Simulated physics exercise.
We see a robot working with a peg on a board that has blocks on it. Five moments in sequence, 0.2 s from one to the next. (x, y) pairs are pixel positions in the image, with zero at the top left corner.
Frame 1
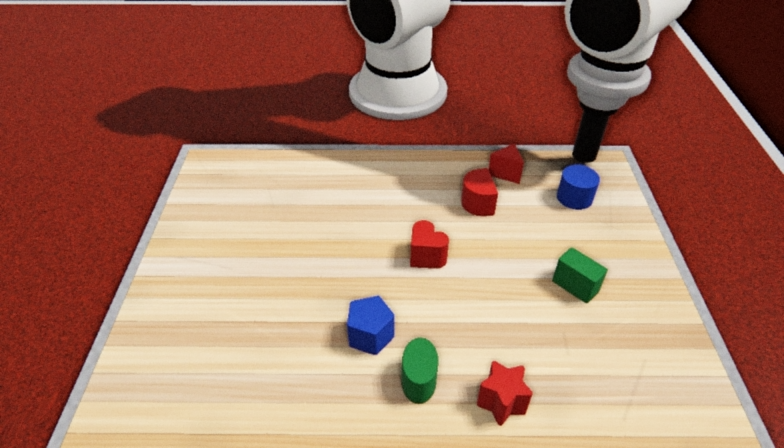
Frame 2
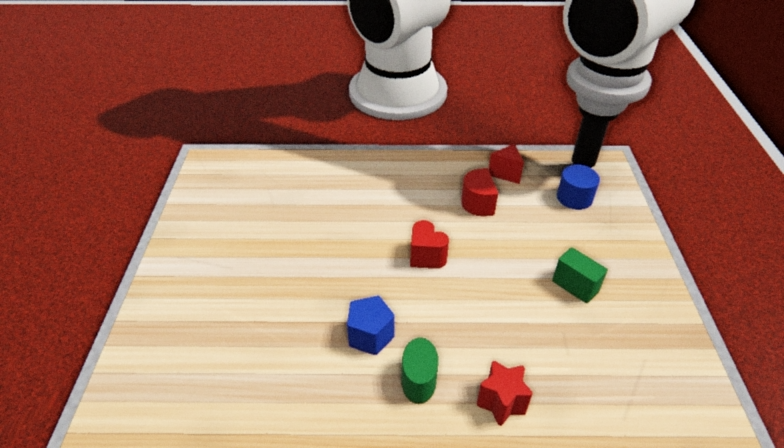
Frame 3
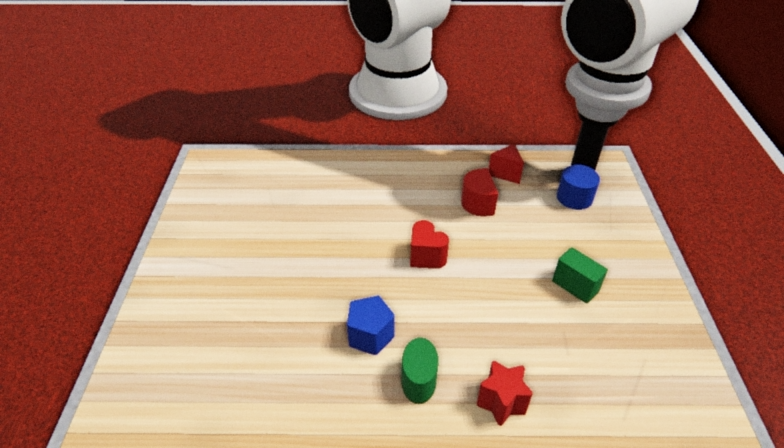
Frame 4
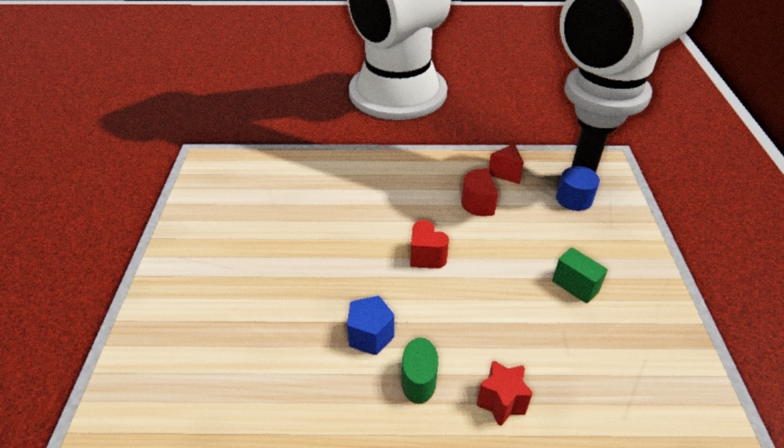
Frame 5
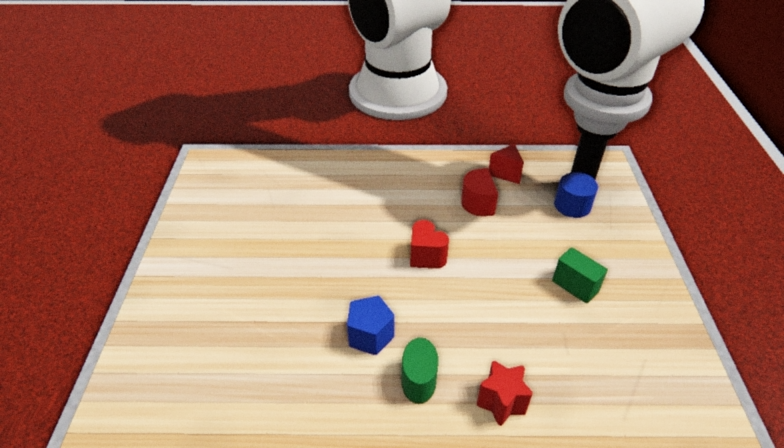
On a pale wooden board edged by red flooring, a robot arm holds a dark peg behind a blue disc, with red, green and blue blocks scattered around. The peg edges down toward the disc, then nudges it slightly toward the viewer, while the other blocks stay still.
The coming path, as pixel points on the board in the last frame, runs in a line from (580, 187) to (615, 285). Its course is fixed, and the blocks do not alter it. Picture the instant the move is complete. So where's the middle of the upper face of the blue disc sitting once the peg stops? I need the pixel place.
Most likely (570, 210).
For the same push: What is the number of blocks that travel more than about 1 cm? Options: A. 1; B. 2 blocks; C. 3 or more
The one that fits is A, 1.
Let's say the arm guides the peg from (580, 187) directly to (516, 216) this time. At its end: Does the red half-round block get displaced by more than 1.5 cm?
No.
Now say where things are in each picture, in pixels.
The first picture shows peg's lower end (584, 156); blue disc (581, 176); green oblong block (583, 264).
The second picture shows peg (584, 162); blocks still.
The third picture shows peg (583, 167); blocks still.
The fourth picture shows peg (582, 173); blue disc (581, 177).
The fifth picture shows peg (579, 183); blue disc (579, 183); green oblong block (583, 264).
What follows on the original path. One third of the way, peg (593, 209); blue disc (573, 205).
Two thirds of the way, peg (606, 242); blue disc (570, 210).
At the end, peg (619, 277); blue disc (570, 210); green oblong block still.
